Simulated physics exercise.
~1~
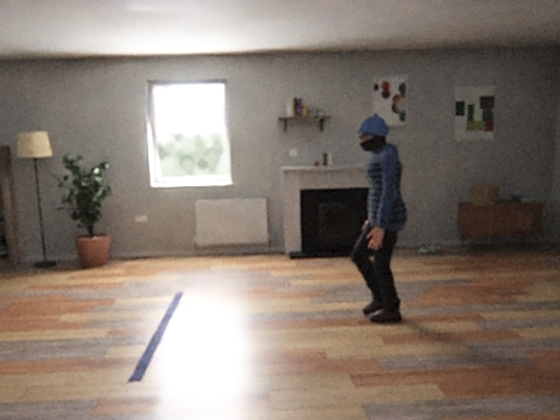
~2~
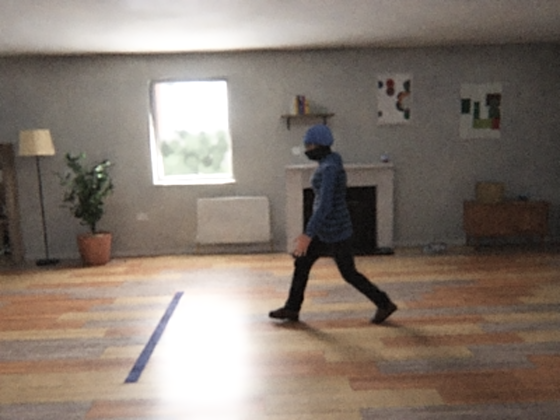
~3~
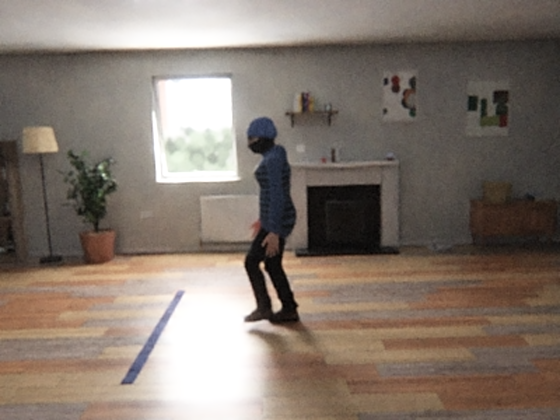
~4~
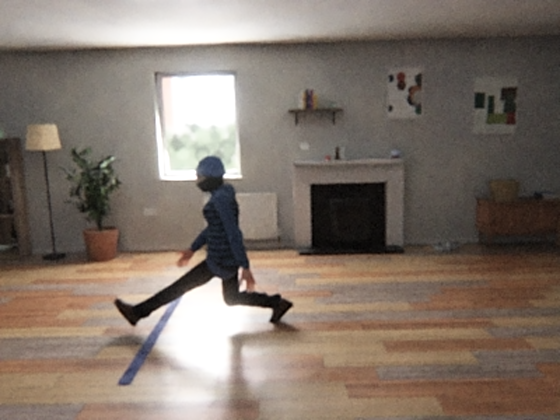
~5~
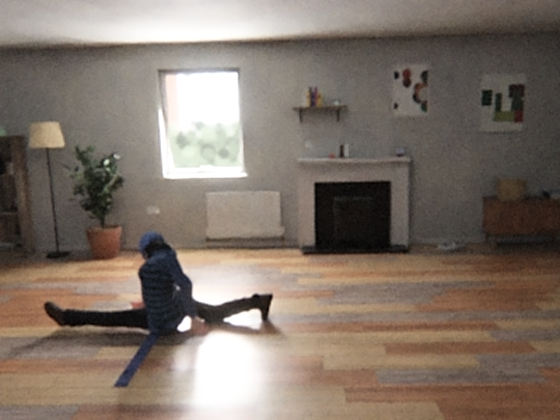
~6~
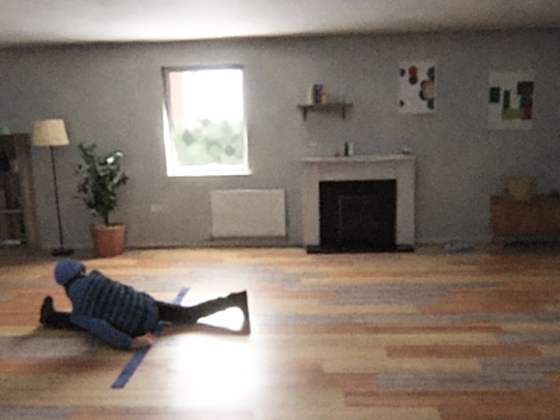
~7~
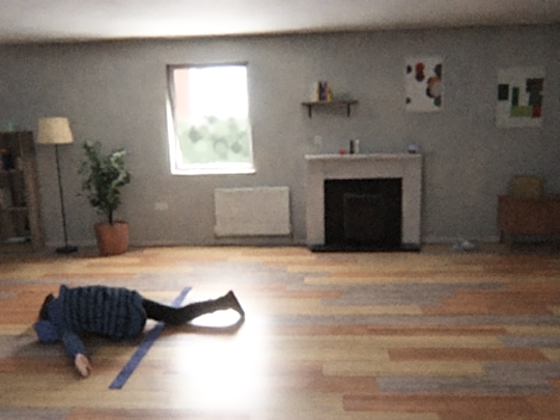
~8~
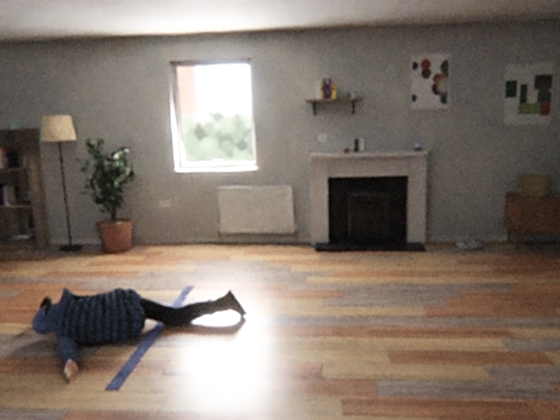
In a living room with a wooden floor, a person in a blue hat and striped top walked left toward a blue strip, slid down into a wide split across it, then toppled forward and ended lying face down, stretched over the strip.
